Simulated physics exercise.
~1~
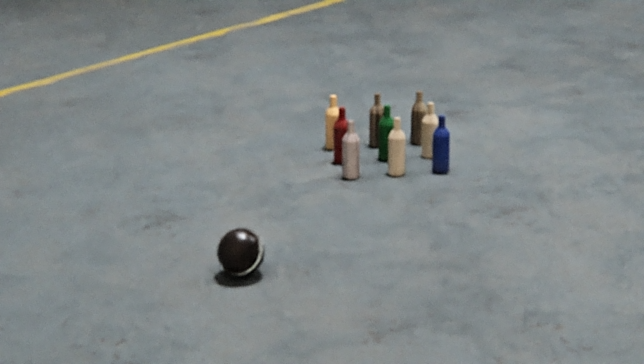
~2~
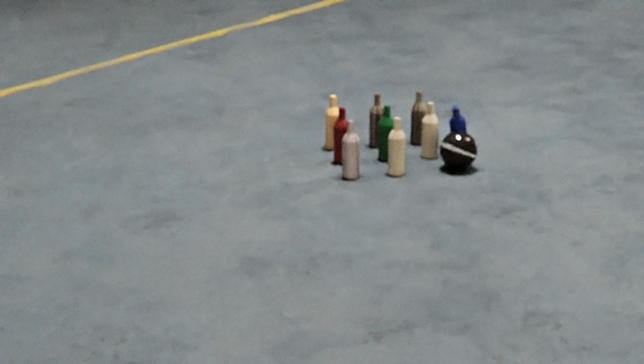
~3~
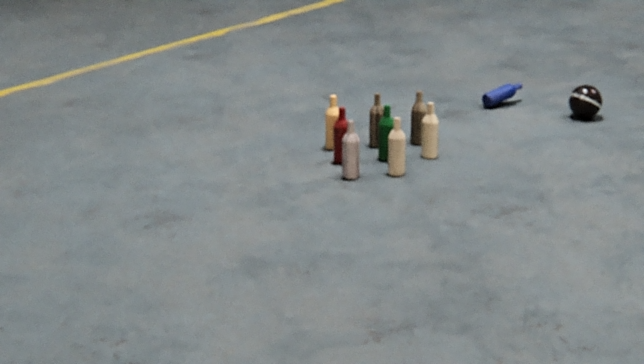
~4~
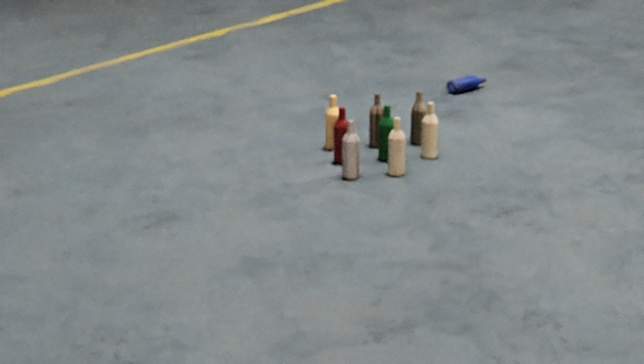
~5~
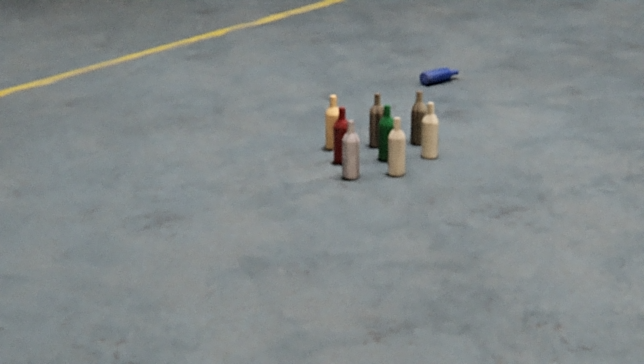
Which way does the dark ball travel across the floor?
It travels to the right, moving away past the right side of the group of skittles.
